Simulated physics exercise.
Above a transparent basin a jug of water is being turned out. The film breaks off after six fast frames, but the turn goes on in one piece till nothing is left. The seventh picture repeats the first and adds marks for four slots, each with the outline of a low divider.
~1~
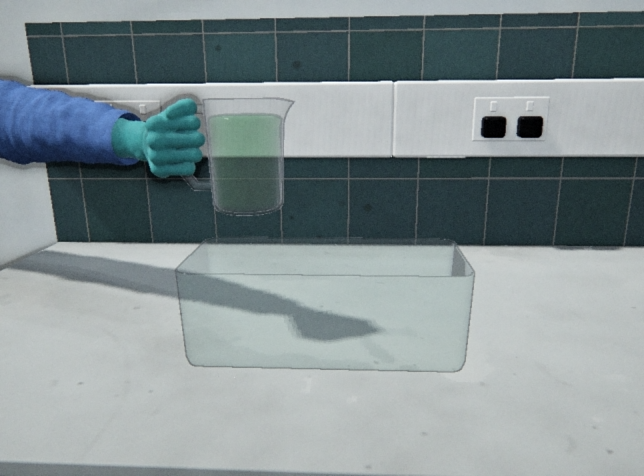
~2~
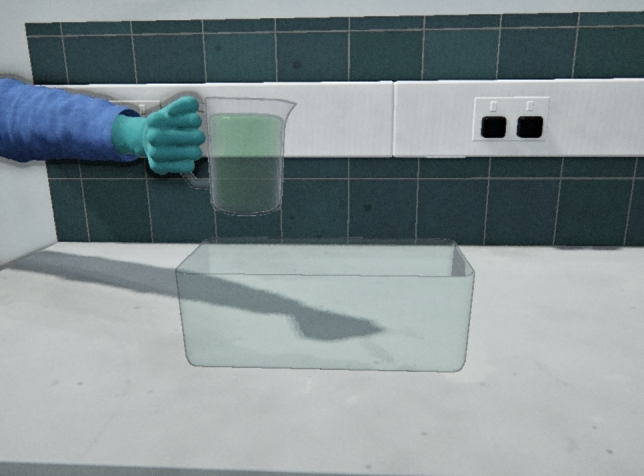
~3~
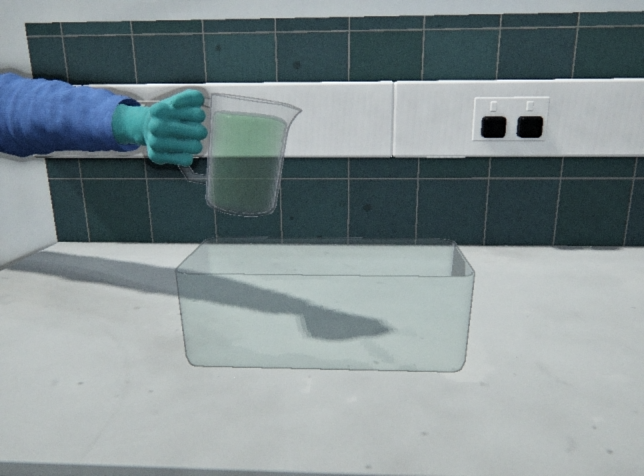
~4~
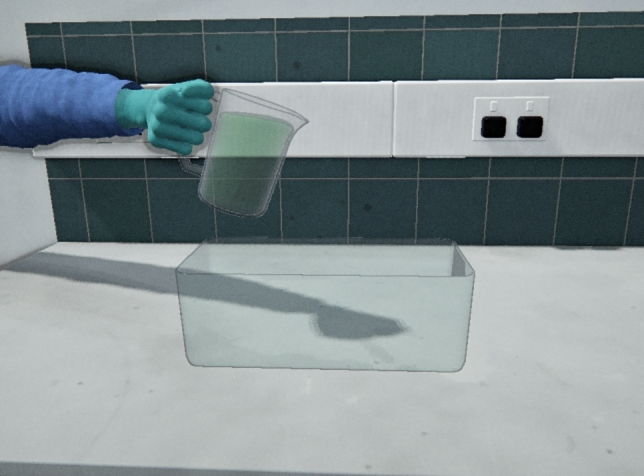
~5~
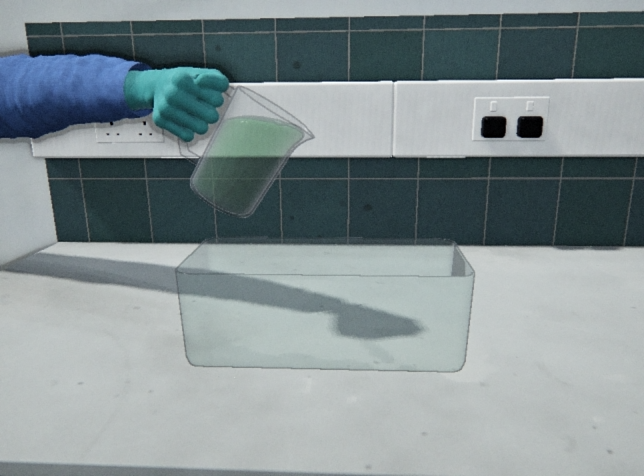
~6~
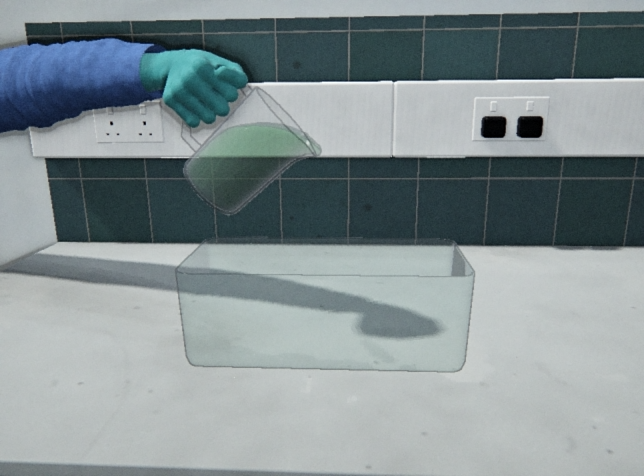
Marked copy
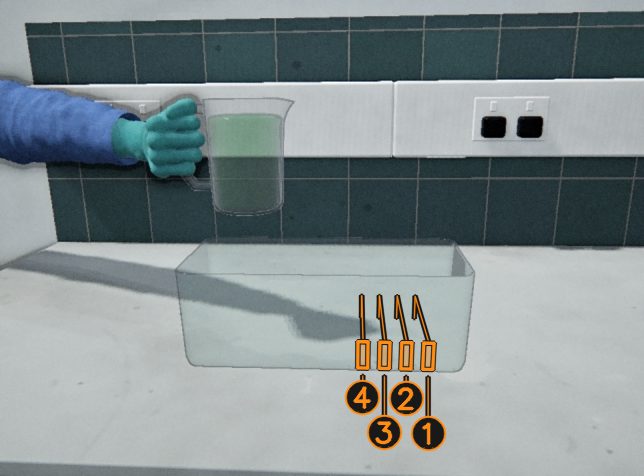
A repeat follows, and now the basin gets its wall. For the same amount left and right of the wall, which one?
Go for 4.
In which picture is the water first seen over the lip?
Picture 6.
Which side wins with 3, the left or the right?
More ends on the left.
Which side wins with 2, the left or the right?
The left one.
On the marked copy, 1 at (428, 377); 2 at (406, 376); 3 at (384, 376); 4 at (362, 375).
With 1, about 83 % ends left of the wall and 14 % right of it; 3 % is lost outside.
With 2, about 86 % ends left of the wall and 10 % right of it; 4 % is lost outside.
With 3, about 88 % ends left of the wall and 10 % right of it.
With 4, about 54 % ends left of the wall and 44 % right of it.
